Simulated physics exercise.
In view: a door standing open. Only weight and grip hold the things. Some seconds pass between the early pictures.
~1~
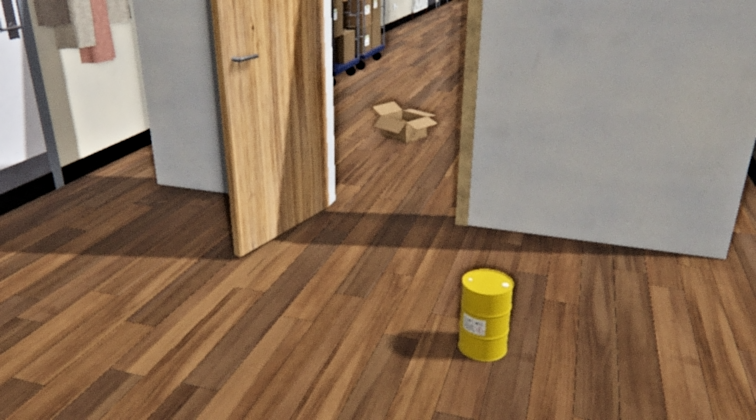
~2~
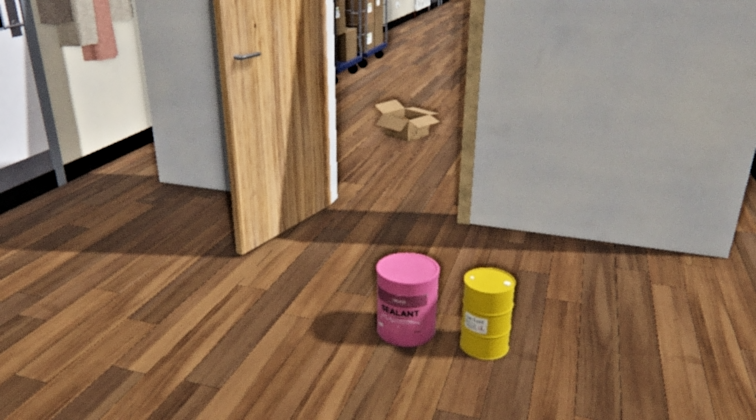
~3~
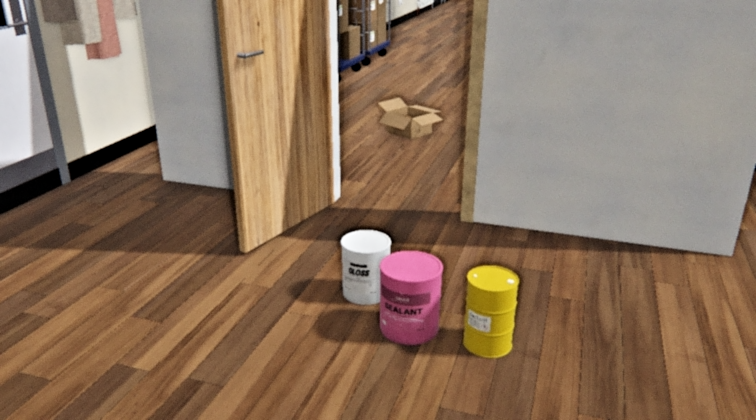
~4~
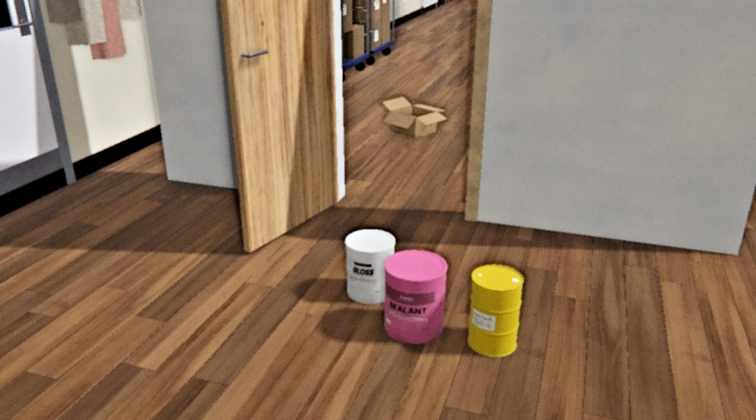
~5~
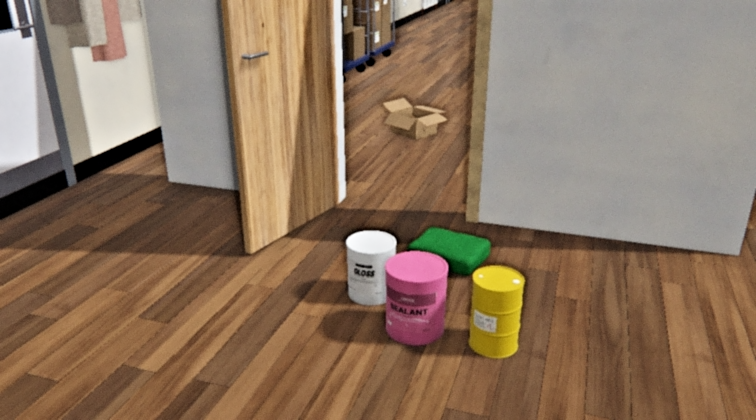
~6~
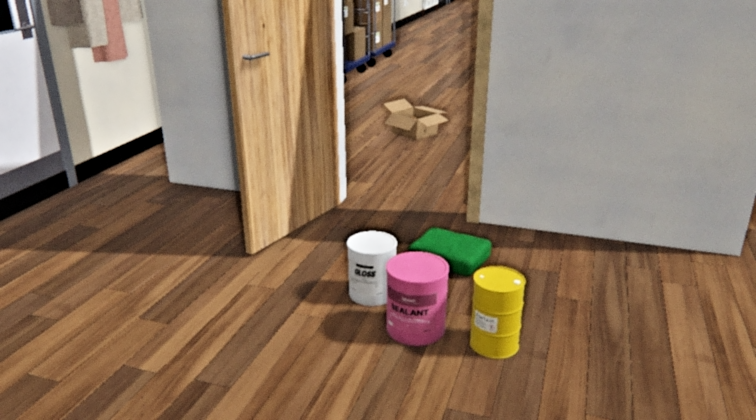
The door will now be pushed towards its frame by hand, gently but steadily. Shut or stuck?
As it turns out, it shuts.
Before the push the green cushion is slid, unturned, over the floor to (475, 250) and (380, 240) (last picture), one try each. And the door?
In the first case it reaches the frame; in the second case it stops short.
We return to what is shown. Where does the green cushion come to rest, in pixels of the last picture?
Near (462, 253).
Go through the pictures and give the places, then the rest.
Door wide open and still; yellow canister (485, 315), in the first picture.
Door wide open and still; yellow canister (487, 313), in the second picture.
Door wide open and still; pink pail (410, 297); white pail (366, 267), in the third picture.
Door wide open and still; yellow canister (495, 311); pink pail (415, 297), in the fourth picture.
Door wide open and still; white pail (371, 268); yellow canister (496, 312), in the fifth picture.
Door wide open and still; green cushion (450, 251); pink pail (417, 298), in the sixth picture.
Then, 1.20 s past the last view, door 67° open.
Then, 1.90 s past the last view, door 34° open; green cushion displaced a little near (457, 252).
Finally, door 0° open; all 4 still in place. Final places as the last picture's camera would see them, green cushion near (462, 253).
